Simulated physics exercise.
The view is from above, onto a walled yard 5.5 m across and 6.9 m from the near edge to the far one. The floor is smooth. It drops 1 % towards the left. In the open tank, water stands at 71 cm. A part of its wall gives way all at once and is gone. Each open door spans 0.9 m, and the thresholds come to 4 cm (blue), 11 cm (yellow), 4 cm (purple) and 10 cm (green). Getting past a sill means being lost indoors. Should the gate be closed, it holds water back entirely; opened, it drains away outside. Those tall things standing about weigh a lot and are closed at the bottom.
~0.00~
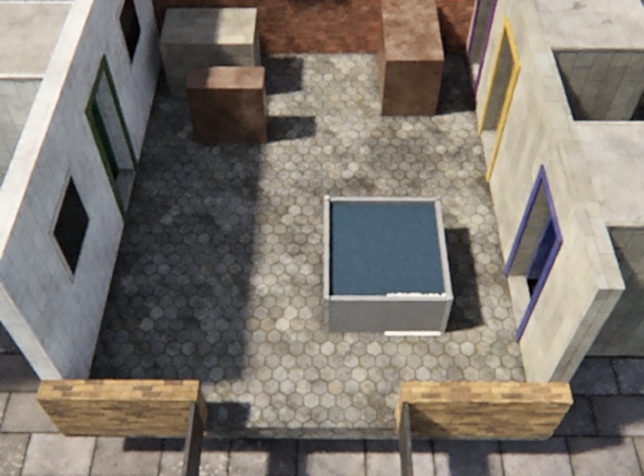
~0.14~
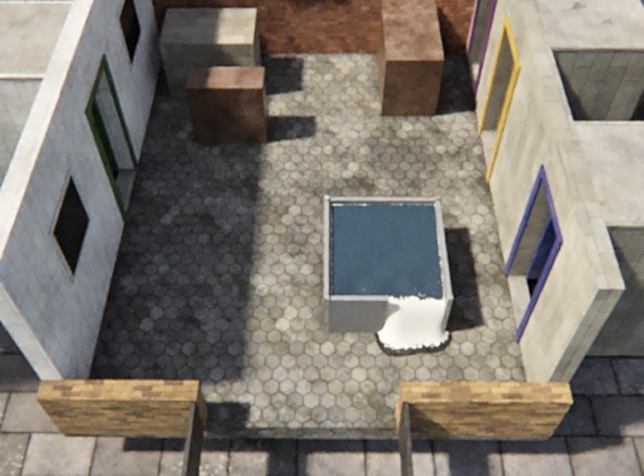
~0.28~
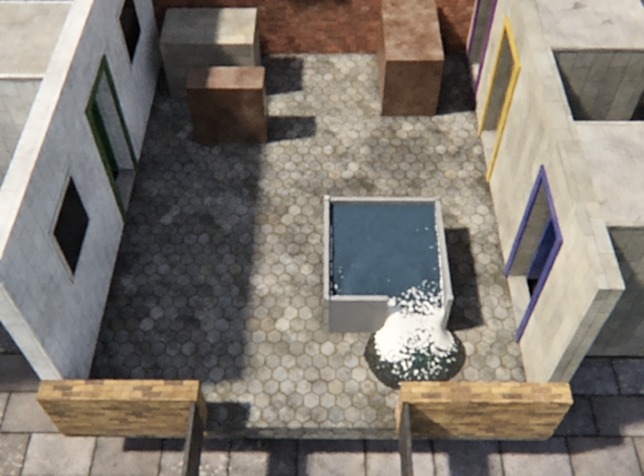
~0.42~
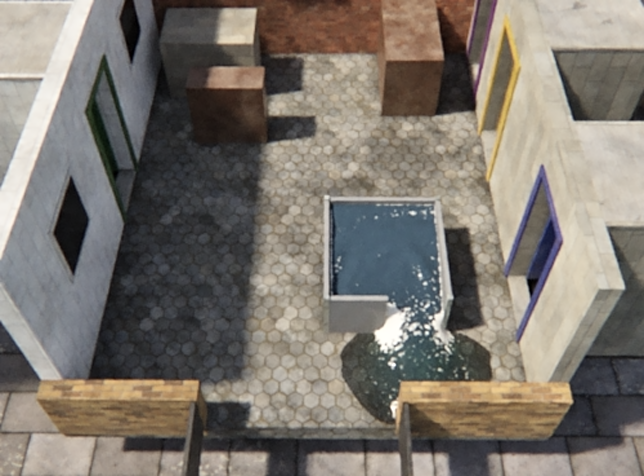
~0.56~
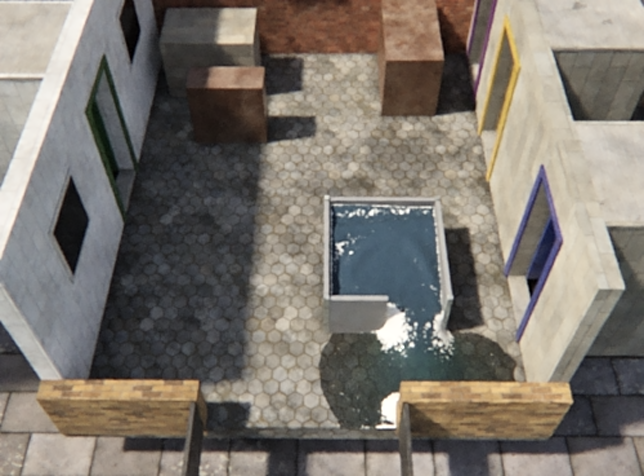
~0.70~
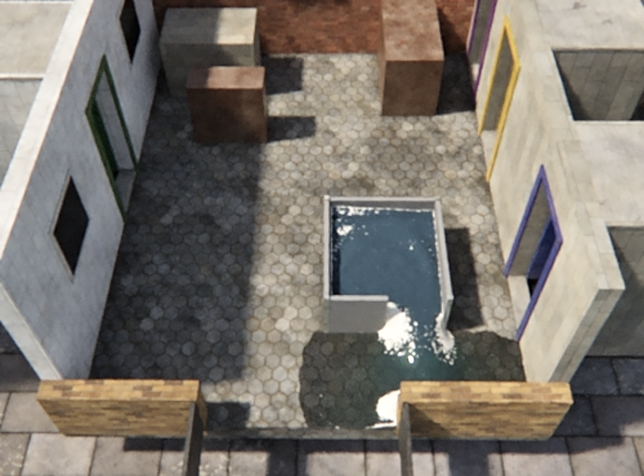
Water pours from a gap in the open tank's near wall and spreads across the paved yard.
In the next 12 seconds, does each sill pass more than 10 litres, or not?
In order: The blue door overshoots the limit. The yellow door undershoots the limit. The purple door overshoots the limit. The green door undershoots the limit.
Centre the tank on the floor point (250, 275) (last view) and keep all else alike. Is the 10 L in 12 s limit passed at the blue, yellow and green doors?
Well, against that limit, at blue it's within bounds, at yellow it's within bounds, and at green it's within bounds.
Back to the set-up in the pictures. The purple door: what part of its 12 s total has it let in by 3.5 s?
Share by then: ~ 0 %.
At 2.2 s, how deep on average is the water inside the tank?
35 cm.
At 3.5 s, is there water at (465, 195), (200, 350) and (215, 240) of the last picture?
The first point is awash, the second is awash and the third is not yet hit.
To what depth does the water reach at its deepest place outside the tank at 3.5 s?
Peak depth: Approx. 24 cm.
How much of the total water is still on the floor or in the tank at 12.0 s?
Remaining: Roughly 62 %.
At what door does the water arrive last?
The green door.
After 1.4 s water covers 10 % of the floor and is deepest (52 cm) near (510, 408); blue door 5 cm at the sill, 0 L in, yellow door not reached, purple door not reached, green door not reached.
After 2.2 s water covers 20 % of the floor and is deepest (34 cm) near (525, 408); blue door 9 cm at the sill, 3 L in, yellow door not reached, purple door not reached, green door not reached.
After 3.5 s water covers 35 % of the floor and is deepest (24 cm) near (510, 408); blue door 8 cm at the sill, 17 L in, yellow door 3 cm at the sill, 0 L in, purple door not reached, green door not reached.
After 7.0 s water covers 55 % of the floor and is deepest (12 cm) near (432, 61); blue door 5 cm at the sill, 32 L in, yellow door 4 cm at the sill, 0 L in, purple door 11 cm at the sill, 41 L in, green door 2 cm at the sill, 0 L in.
After 12.0 s water covers 80 % of the floor and is deepest (6 cm) near (159, 75); blue door 2 cm at the sill, 33 L in, yellow door 4 cm at the sill, 0 L in, purple door 4 cm at the sill, 81 L in, green door 5 cm at the sill, 0 L in.
